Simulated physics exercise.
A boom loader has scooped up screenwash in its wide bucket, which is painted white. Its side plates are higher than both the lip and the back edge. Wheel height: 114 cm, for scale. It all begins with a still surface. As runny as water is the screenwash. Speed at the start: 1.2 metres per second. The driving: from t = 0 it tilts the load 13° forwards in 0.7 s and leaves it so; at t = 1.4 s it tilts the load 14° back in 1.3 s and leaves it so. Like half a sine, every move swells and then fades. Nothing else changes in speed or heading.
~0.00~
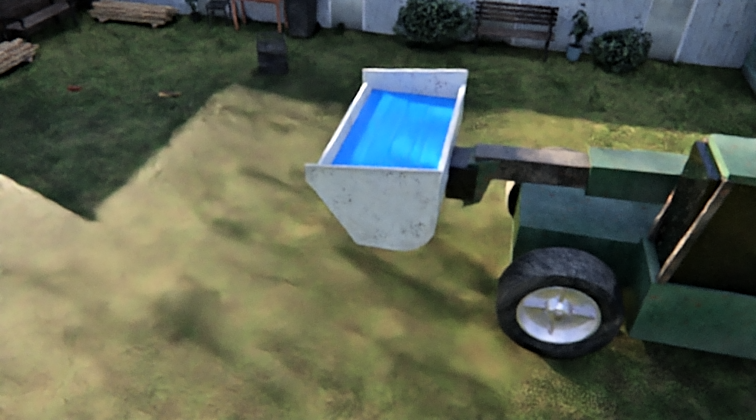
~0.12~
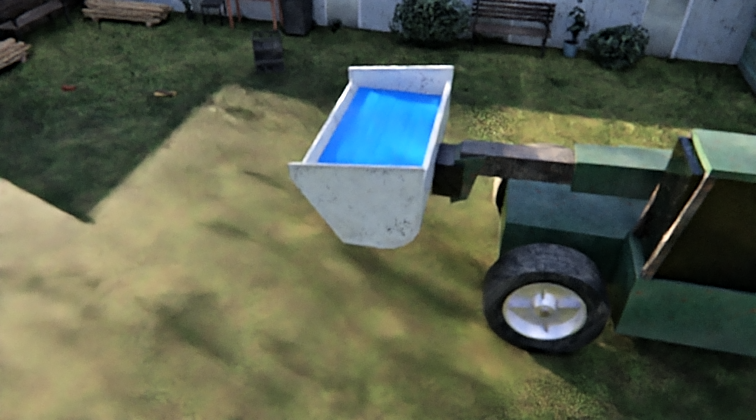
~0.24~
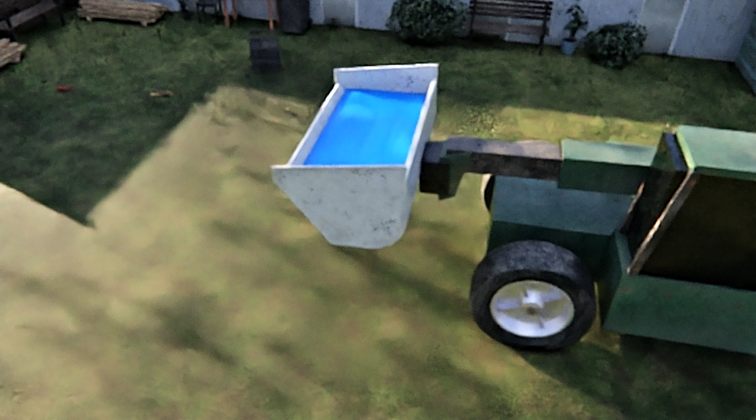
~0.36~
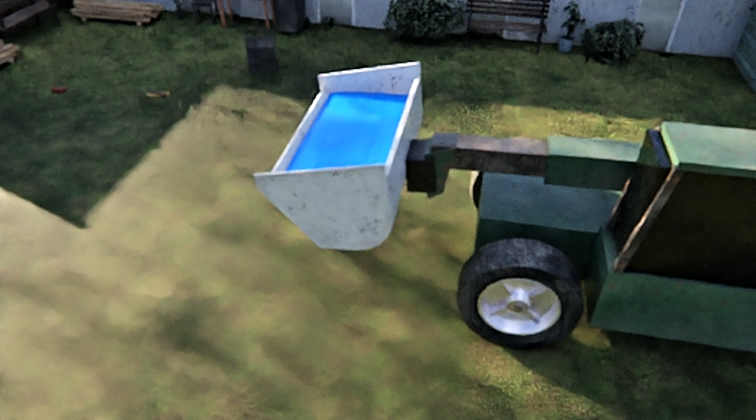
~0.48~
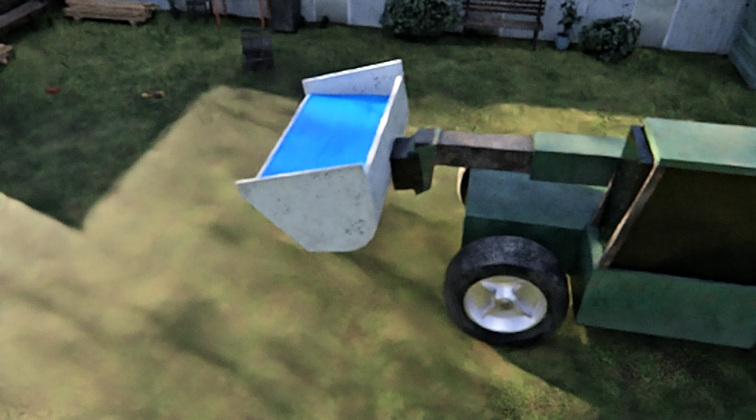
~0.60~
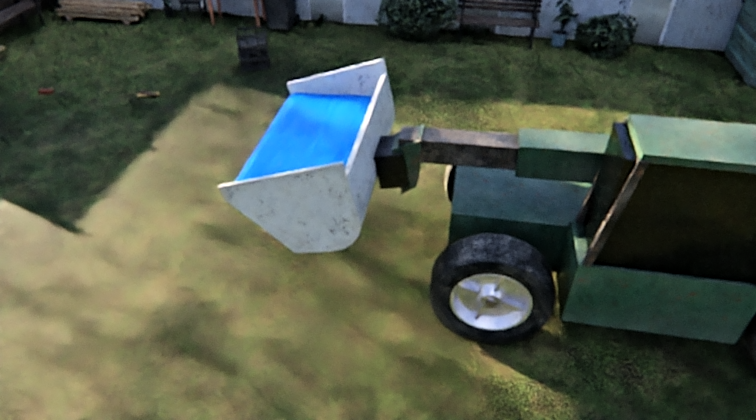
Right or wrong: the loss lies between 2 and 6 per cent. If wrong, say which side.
Wrong, it is higher.
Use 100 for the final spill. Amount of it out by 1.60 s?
Around 100 percent of it.
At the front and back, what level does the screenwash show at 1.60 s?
Close to 52 cm at the front end and 42 cm at the back end.
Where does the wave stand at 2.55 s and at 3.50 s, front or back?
The liquid stands at the rear end first and then at the forward end.
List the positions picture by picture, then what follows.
In the first picture, level at the front (405, 95); level at the back (452, 100); the lip is at (312, 179); the front is on the left.
In the second picture, level at the front (391, 92); level at the back (439, 97).
In the third picture, level at the front (378, 92); level at the back (425, 96); tilt 3° forwards.
In the fourth picture, level at the front (363, 94); tilt 7° forwards.
In the fifth picture, level at the front (348, 96); tilt 11° forwards.
In the sixth picture, level at the front (333, 96); tilt 13° forwards; the lip is at (231, 198).
Then, 1.60 s in, the bucket is at 13° forwards, the surface stands 52 cm on the front, 42 cm on the back; the loss stands at 10 per cent, over the front.
Then, 2.55 s in, the bucket is at 1° back, the surface stands 49 cm on the front, 53 cm on the back; the loss stands at 10 per cent, over the front.
Then, 3.50 s in, the bucket is at 1° back, the surface stands 50 cm on the front, 46 cm on the back; the loss stands at 10 per cent, over the front.
Then, 5.59 s in, the loss stands at 10 per cent, over the front, 90 of 871 litres.
